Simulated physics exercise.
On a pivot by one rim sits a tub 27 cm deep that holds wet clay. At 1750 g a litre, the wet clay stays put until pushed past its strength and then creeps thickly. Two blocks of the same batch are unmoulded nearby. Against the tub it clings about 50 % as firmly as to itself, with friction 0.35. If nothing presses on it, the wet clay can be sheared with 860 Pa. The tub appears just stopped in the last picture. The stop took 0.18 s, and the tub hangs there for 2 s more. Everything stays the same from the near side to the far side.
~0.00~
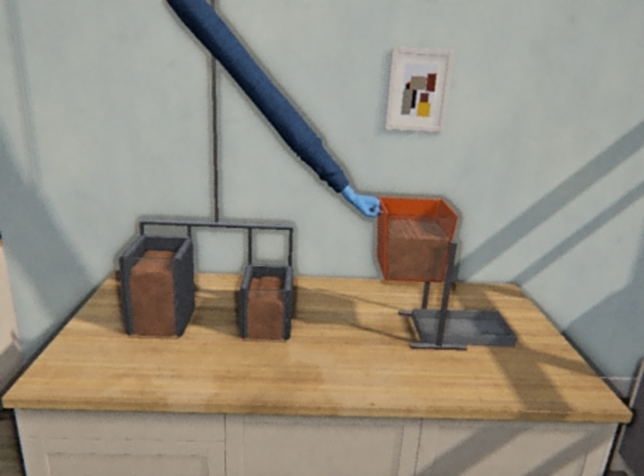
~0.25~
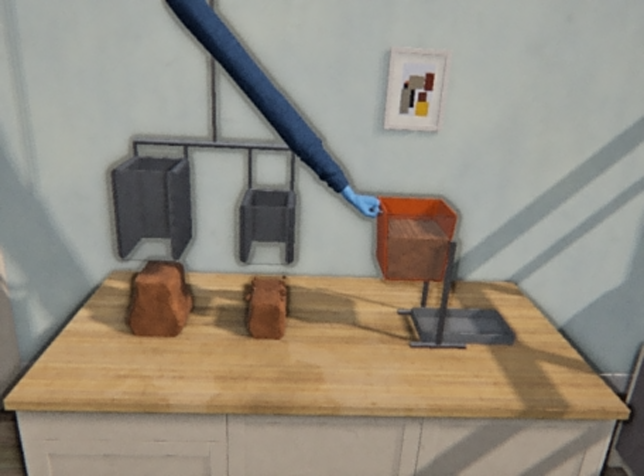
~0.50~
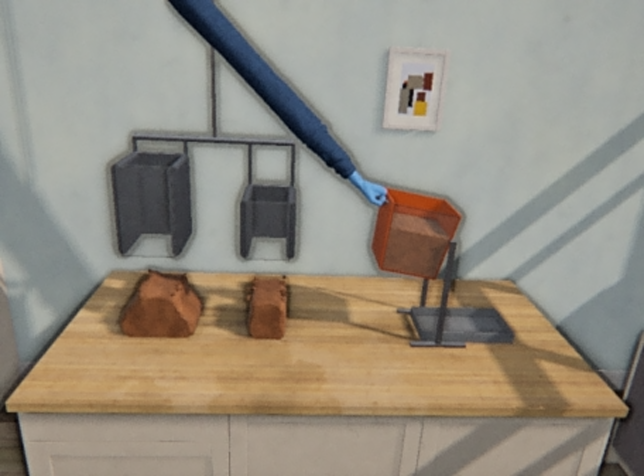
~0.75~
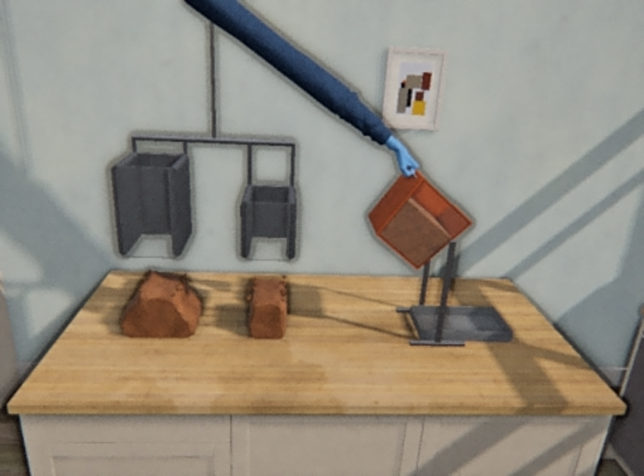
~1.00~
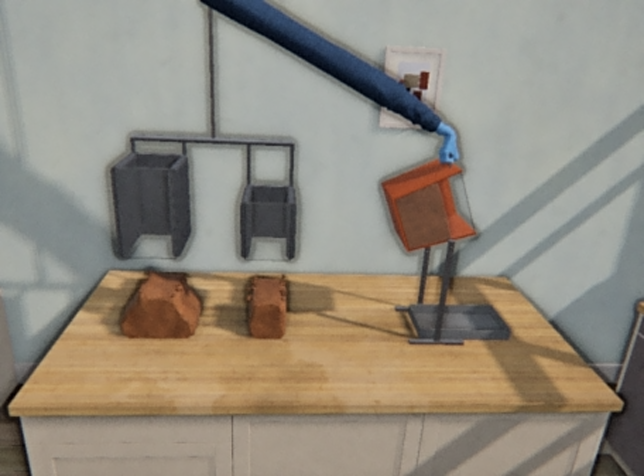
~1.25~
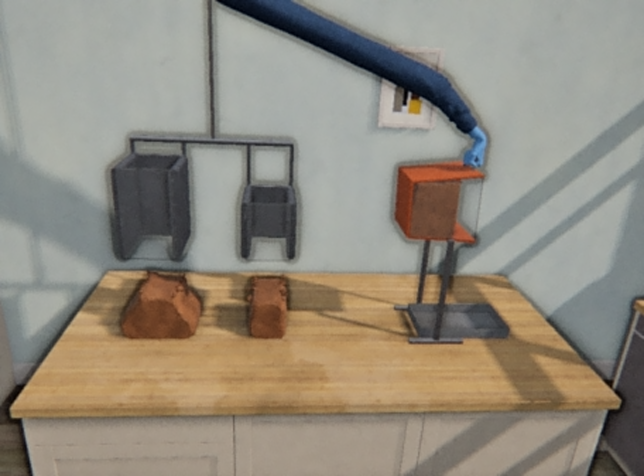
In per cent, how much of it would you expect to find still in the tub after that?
I would expect close to 100 per cent.
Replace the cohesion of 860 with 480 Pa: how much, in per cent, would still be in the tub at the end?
About 70 per cent.
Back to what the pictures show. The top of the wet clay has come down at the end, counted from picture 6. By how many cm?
The top ends up some 4 cm below its level in the last picture.
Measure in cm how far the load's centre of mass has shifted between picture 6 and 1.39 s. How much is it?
About 2 cm.
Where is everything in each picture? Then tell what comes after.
In the first picture, handle-side rim at (388, 213), tilt 0 degrees; highest point of the wet clay at (401, 237); test blocks 30 cm, 19 cm high (left to right).
In the second picture, handle-side rim at (388, 213), tilt 0 degrees; highest point of the wet clay at (401, 237); test blocks 25 cm, 19 cm high (left to right).
In the third picture, handle-side rim at (395, 203), tilt 10 degrees; highest point of the wet clay at (394, 228); test blocks 20 cm, 19 cm high (left to right).
In the fourth picture, handle-side rim at (425, 180), tilt 39 degrees; highest point of the wet clay at (409, 202); test blocks 20 cm, 19 cm high (left to right).
In the fifth picture, handle-side rim at (462, 172), tilt 69 degrees; highest point of the wet clay at (436, 185); test blocks 20 cm, 19 cm high (left to right).
In the sixth picture, handle-side rim at (484, 178), tilt 88 degrees; highest point of the wet clay at (450, 184); test blocks 20 cm, 19 cm high (left to right).
By 1.39 s, the tub is at 88 degrees and holds 100 %.
By 1.56 s, the tub is at 88 degrees and holds 100 %.
By 1.73 s, the tub is at 88 degrees and holds 100 %.
By 1.90 s, the tub is at 88 degrees and holds 100 %.
By 3.25 s, at the end, the tub is at 88 degrees and holds 100 %.
